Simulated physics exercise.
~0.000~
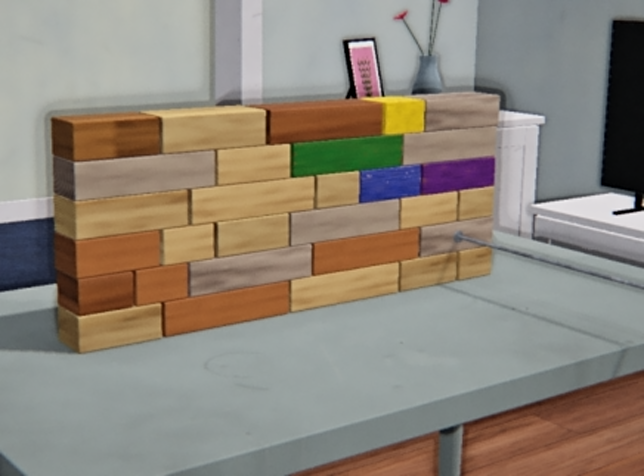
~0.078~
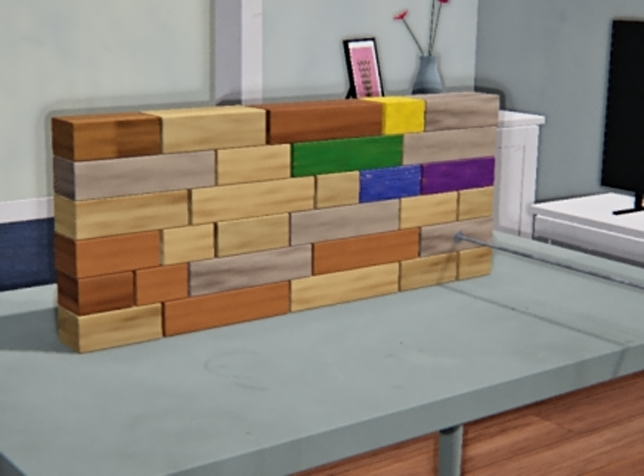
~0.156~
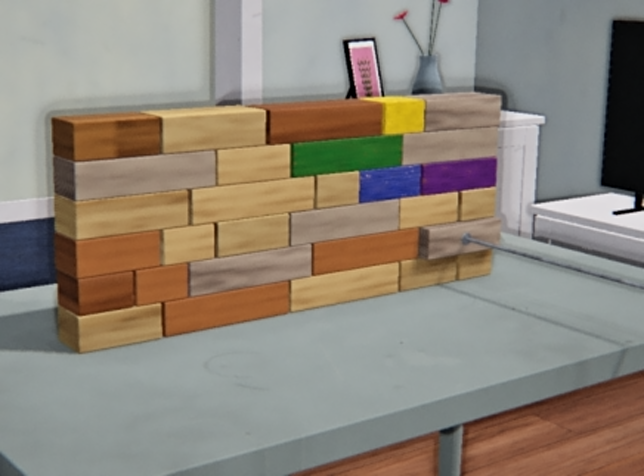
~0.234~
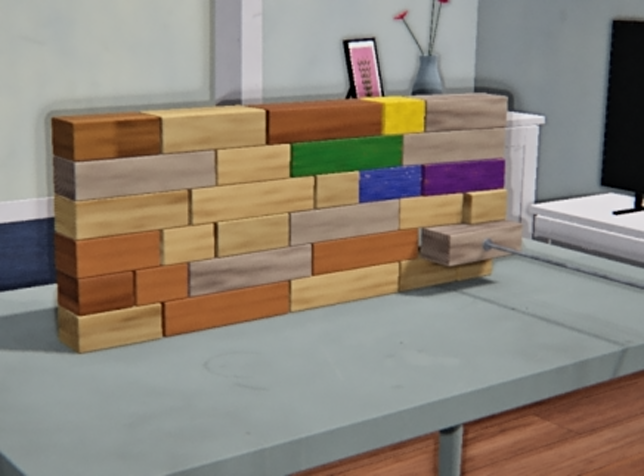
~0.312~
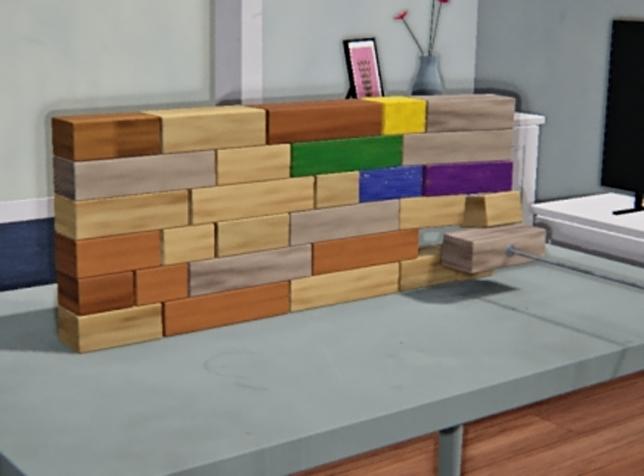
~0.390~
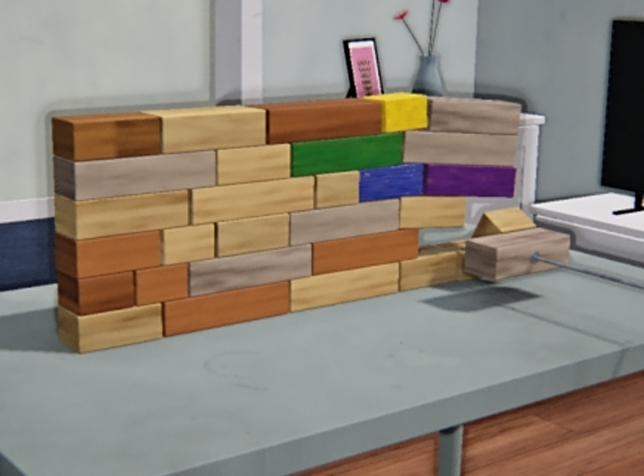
A long wall of wooden blocks in tan, orange-brown and grey, with one green, one blue, one purple and one yellow, stands on a grey table in a pale room, seen from slightly above by a still camera. Behind it are a pink framed card, a vase and a dark screen. A thin metal rod draws a grey block out of the lower right side, and a small tan block above slides out and tilts steeply while the purple and upper right blocks shift slightly.
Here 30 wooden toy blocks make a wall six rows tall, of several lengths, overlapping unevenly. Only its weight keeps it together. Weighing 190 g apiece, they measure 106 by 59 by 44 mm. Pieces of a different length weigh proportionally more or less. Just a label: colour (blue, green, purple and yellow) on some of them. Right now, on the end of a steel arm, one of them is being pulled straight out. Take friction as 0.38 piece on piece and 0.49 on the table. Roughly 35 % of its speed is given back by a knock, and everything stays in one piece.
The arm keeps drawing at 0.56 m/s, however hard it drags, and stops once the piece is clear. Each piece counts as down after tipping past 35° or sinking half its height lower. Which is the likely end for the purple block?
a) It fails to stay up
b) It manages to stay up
Answer: A.
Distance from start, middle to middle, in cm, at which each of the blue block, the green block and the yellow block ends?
Blue 2 cm, green 0 cm, yellow 36 cm.
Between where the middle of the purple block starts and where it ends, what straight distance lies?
Close to 13 cm, start to finish.
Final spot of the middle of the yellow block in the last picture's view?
Its middle finishes near pixel (458, 233) of the last picture.
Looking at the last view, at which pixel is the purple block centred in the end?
Look near (506, 235) in the last frame.
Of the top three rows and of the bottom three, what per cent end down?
Of the top ones 30 percent, of the bottom ones 10 percent.
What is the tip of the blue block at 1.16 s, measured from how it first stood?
Something like 5°, give or take.
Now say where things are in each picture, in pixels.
In the first frame (pixels give the middle of a visible side), pulled block (438, 233) not yet moving; purple block (460, 176); blue block (392, 184); green block (350, 156); none of the others has stirred.
In the second frame, pulled block (438, 233) not yet moving; purple block (460, 176).
In the third frame, pulled block (445, 235) 16 mm out; purple block (461, 176); one has shifted.
In the fourth frame, pulled block (466, 241) 58 mm out; purple block (466, 178) 15 mm from its place; movement in 5 of them.
In the fifth frame, pulled block (489, 248) clear of the wall, 10 cm out; purple block (470, 179) 26 mm from its place; steepest lean 12°, the block at (504, 209); movement in 6 of them.
In the sixth frame, pulled block (514, 254) clear of the wall, 15 cm out; purple block (473, 182) 4° from how it stood; yellow block (406, 114) 4° from how it stood; blue block (391, 183); steepest lean 61°, the block at (511, 219); 1 of the 29 other blocks down, 7 disturbed in all.
After 0.50 s, 3 of the 29 other blocks down; purple block 23° from how it stood, 26 mm lower; yellow block 10° from how it stood.
After 0.70 s, 5 of the 29 other blocks down; purple block 36° from how it stood, 9 cm lower; yellow block 41° from how it stood, 52 mm lower.
After 1.16 s, 5 of the 29 other blocks down; purple block 39° from how it stood, 9 cm lower; yellow block upside down.
In the end (1.5 s), 5 of the 29 other blocks down; purple block 39° from how it stood, 9 cm lower; yellow block upside down; blue block 3° from how it stood. From the last view, middles, purple block near (506, 235), yellow block near (458, 233).
